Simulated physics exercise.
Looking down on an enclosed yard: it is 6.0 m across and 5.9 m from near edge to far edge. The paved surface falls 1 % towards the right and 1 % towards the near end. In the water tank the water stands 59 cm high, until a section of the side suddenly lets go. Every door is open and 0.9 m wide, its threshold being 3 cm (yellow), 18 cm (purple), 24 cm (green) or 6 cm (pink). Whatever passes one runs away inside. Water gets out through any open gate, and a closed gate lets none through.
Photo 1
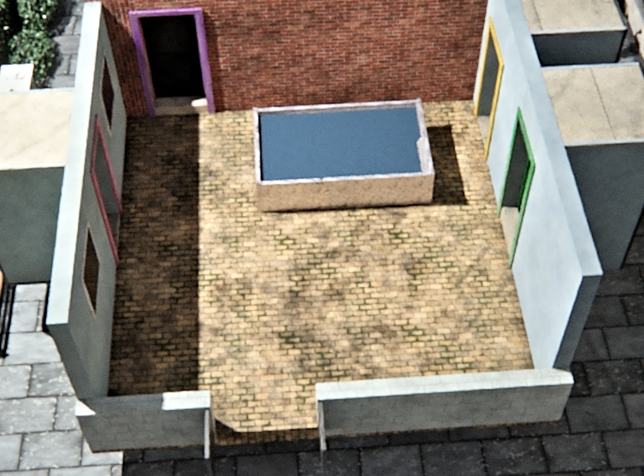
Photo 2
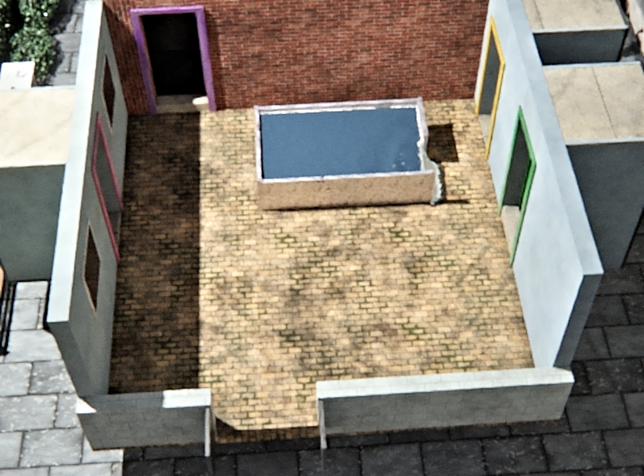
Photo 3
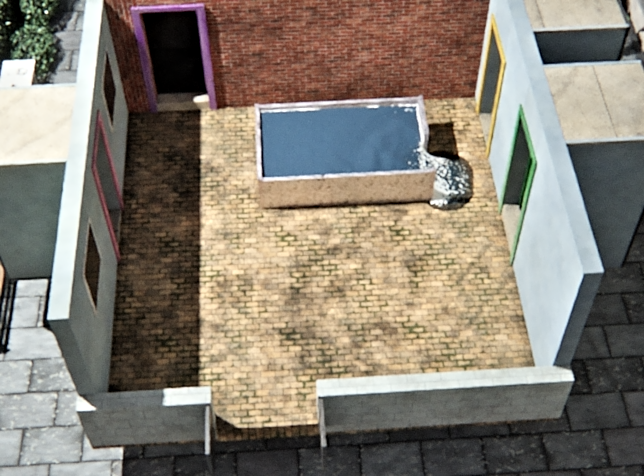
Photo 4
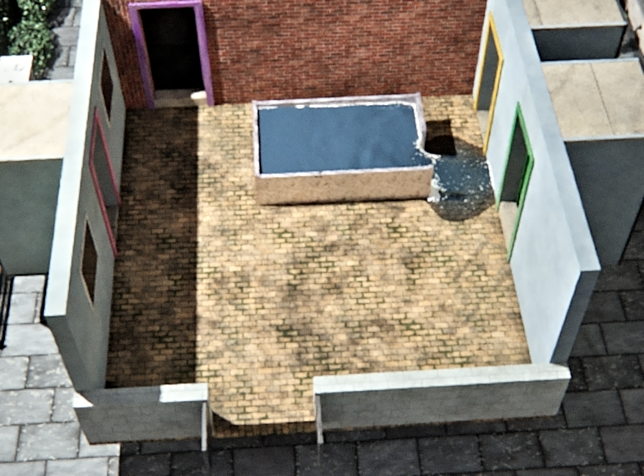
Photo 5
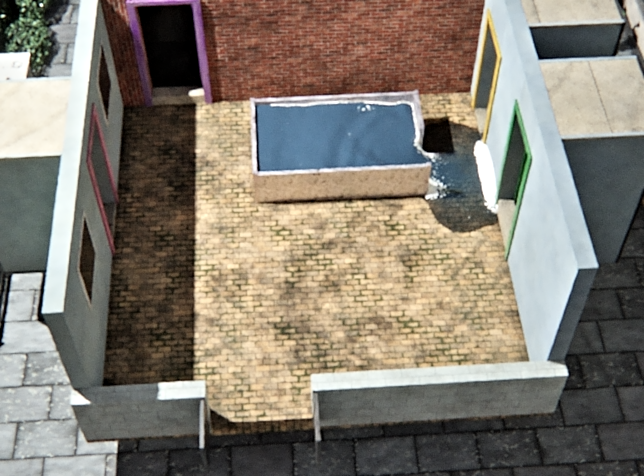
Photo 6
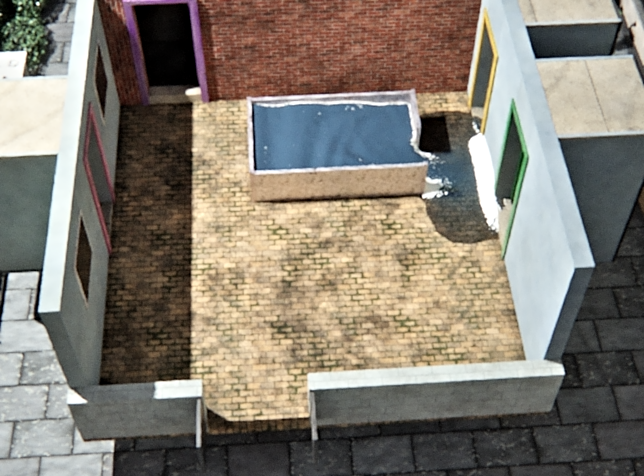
The video shows a walled, paved yard from above, where a rectangular water tank opens at its right end and water pours out, spreading across the paving to the right-hand wall beside the green-framed doorway.
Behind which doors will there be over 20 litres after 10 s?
In the end the yellow door breaks the limit. The purple door remains within the limit. The green door remains within the limit. The pink door remains within the limit.
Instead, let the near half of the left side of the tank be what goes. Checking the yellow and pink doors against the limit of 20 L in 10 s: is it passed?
Yellow door surpasses it, pink door surpasses it.
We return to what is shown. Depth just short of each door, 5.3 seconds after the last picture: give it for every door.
Door by door in cm, yellow shows 7, purple shows 4, green shows 12, pink shows 1.
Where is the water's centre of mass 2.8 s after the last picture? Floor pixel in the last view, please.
Its balance point lies near (379, 198).
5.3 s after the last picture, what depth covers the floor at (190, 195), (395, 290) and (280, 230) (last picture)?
Spot by spot: Some 0, 1, then 0 cm.
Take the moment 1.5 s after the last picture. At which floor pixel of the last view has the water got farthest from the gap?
Somewhere around (526, 389).
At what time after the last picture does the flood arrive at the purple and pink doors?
Purple: 3.4 s; pink: 5.5 s.
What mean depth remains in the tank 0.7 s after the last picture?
The mean depth is around 46 cm.
Then, 0.7 s after the last picture water covers 10 % of the floor and is deepest (46 cm) near (480, 175); yellow door 12 cm at the sill, 16 L in, purple door not reached, green door 23 cm at the sill, 0 L in, pink door not reached.
Then, 1.5 s after the last picture water covers 25 % of the floor and is deepest (40 cm) near (482, 183); yellow door 12 cm at the sill, 48 L in, purple door not reached, green door 22 cm at the sill, 2 L in, pink door not reached.
Then, 2.8 s after the last picture water covers 40 % of the floor and is deepest (28 cm) near (480, 175); yellow door 10 cm at the sill, 93 L in, purple door not reached, green door 16 cm at the sill, 4 L in, pink door not reached.
Then, 5.3 s after the last picture water covers 70 % of the floor and is deepest (22 cm) near (480, 175); yellow door 7 cm at the sill, 143 L in, purple door 4 cm at the sill, 0 L in, green door 12 cm at the sill, 5 L in, pink door 1 cm at the sill, 0 L in.
Then, 9.3 s after the last picture water covers 95 % of the floor and is deepest (14 cm) near (482, 183); yellow door 6 cm at the sill, 182 L in, purple door 4 cm at the sill, 0 L in, green door 8 cm at the sill, 5 L in, pink door 6 cm at the sill, 2 L in.
